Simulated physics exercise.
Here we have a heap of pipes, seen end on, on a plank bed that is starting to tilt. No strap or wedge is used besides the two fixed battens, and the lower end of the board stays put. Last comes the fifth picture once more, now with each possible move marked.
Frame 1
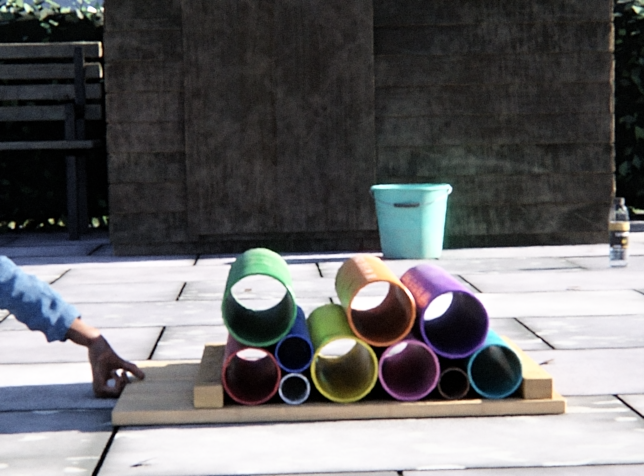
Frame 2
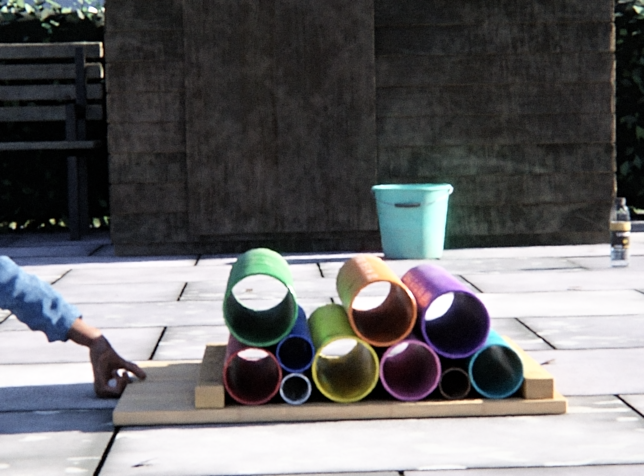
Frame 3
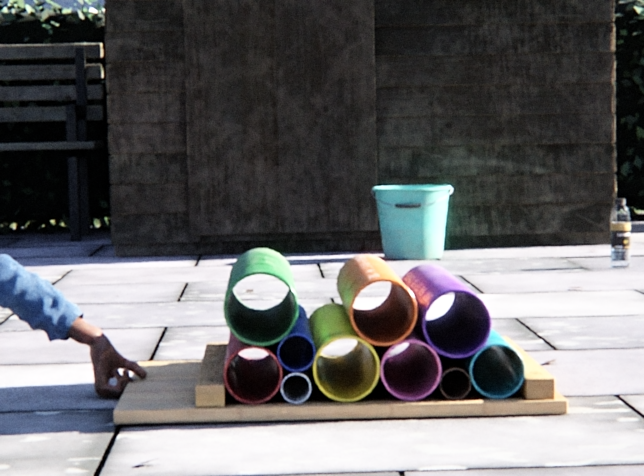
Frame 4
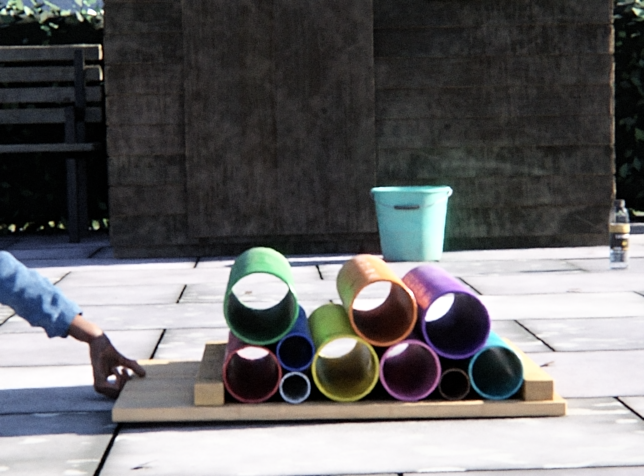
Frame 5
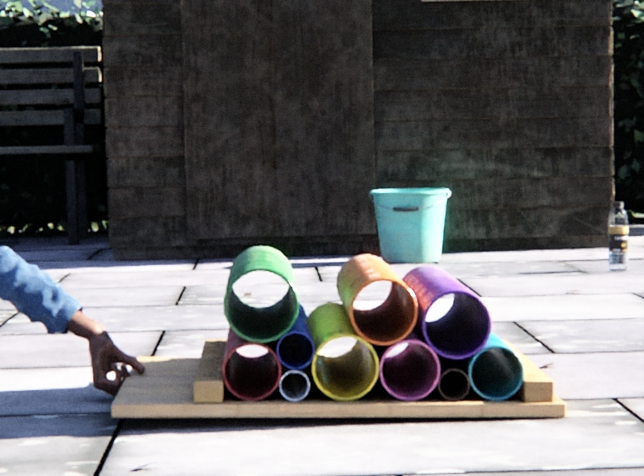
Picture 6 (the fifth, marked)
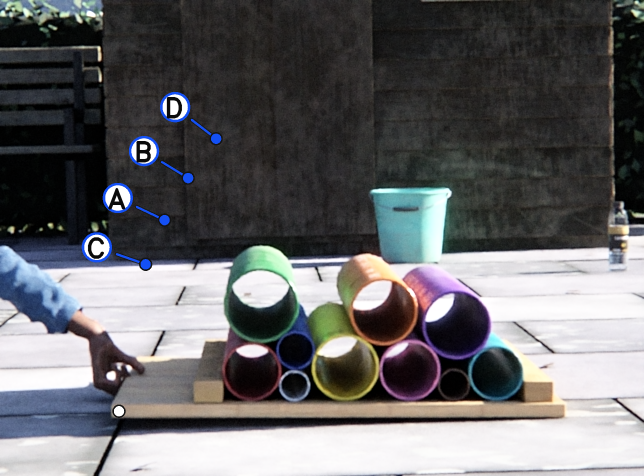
We see a hand at the left gripping the end of a plank bed that holds a heap of colourful pipes, with a turquoise bucket behind; the board tilts barely, if at all, and the pipes keep their arrangement.
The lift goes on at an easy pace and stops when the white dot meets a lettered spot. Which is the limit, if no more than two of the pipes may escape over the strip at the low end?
B is the limit.
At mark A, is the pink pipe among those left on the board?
Yes.
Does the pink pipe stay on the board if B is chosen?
Yes.
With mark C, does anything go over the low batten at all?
At C: No.
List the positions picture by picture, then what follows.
Red pipe (251, 376); white pipe (294, 388); yellow pipe (344, 369), in the first frame.
Yellow pipe (346, 369); pink pipe (410, 370), in the second frame.
Board (334, 376); red pipe (253, 375); white pipe (296, 388); orange pipe (383, 312), in the third frame.
Board (333, 375); red pipe (252, 374); white pipe (295, 388), in the fourth frame.
Board (332, 374); red pipe (252, 372); white pipe (294, 386), in the fifth frame.
On the marked copy, A at (164, 220); B at (188, 178); C at (146, 264); D at (216, 139); the white dot at (119, 411).
With B. Early on, board at 19°.
Further on, board at 33°.
At the end, board at 33°, none over the low batten.
As for the rest, A none over the low batten; C none over the low batten; D three over the low batten (purple, green, orange).
